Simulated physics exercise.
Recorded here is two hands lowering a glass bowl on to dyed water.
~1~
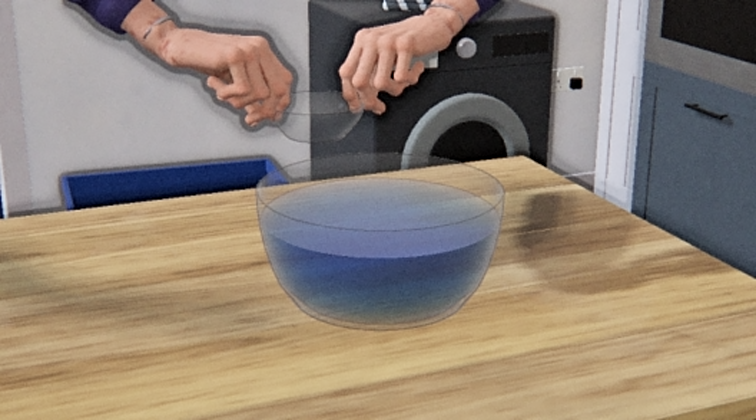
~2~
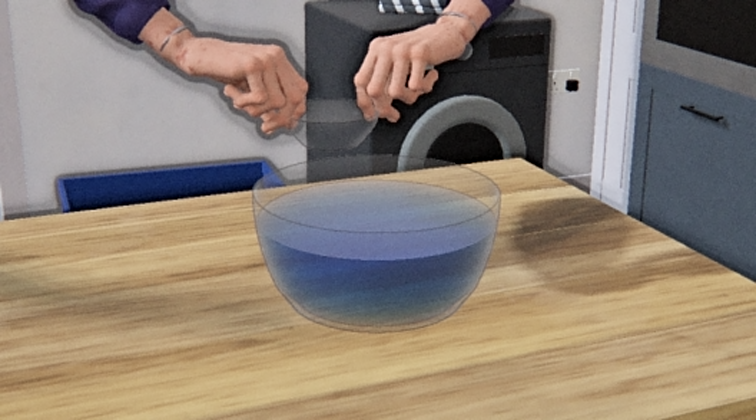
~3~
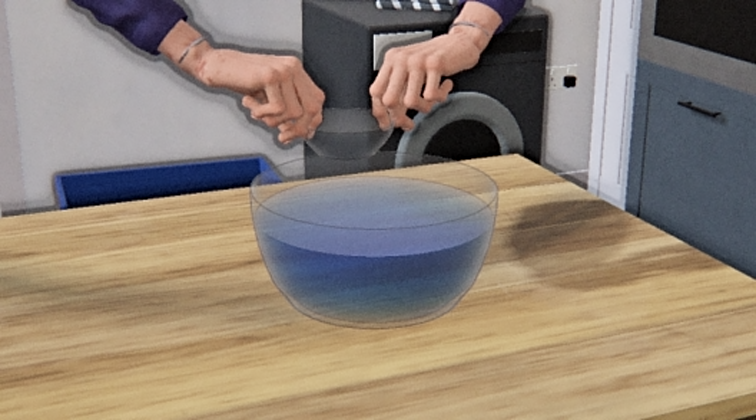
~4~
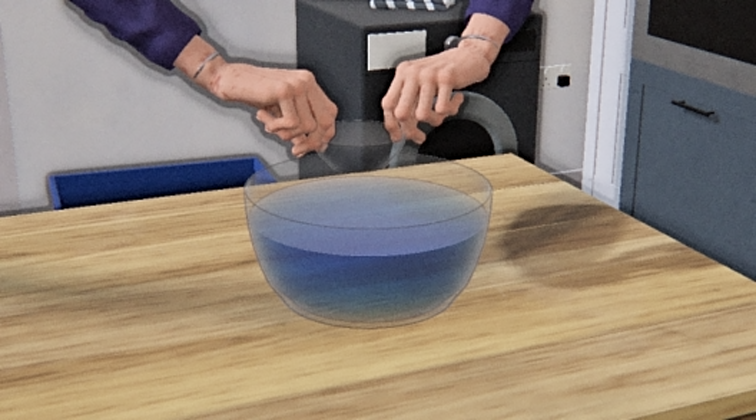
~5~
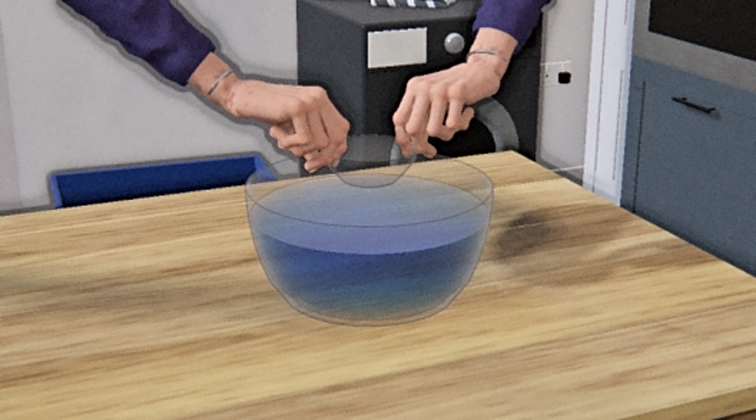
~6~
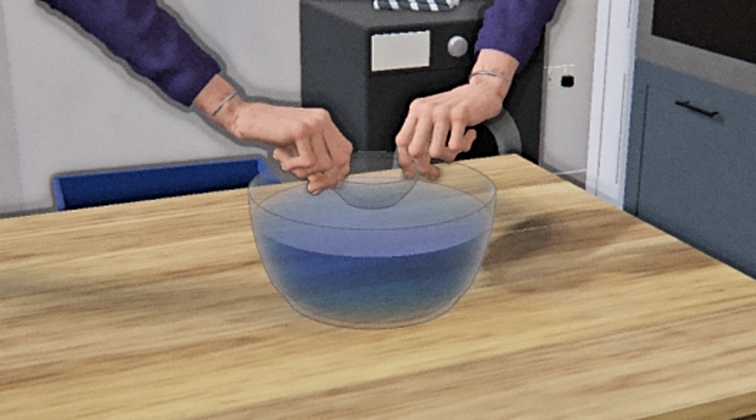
Above a wooden table, two hands lower a clear glass bowl toward blue water.
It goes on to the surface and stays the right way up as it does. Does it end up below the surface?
No.
A moment on, the bowl dips into the dyed water.
Further on, it bobs and steadies.
When it is over, the bowl floats with most of its side showing.
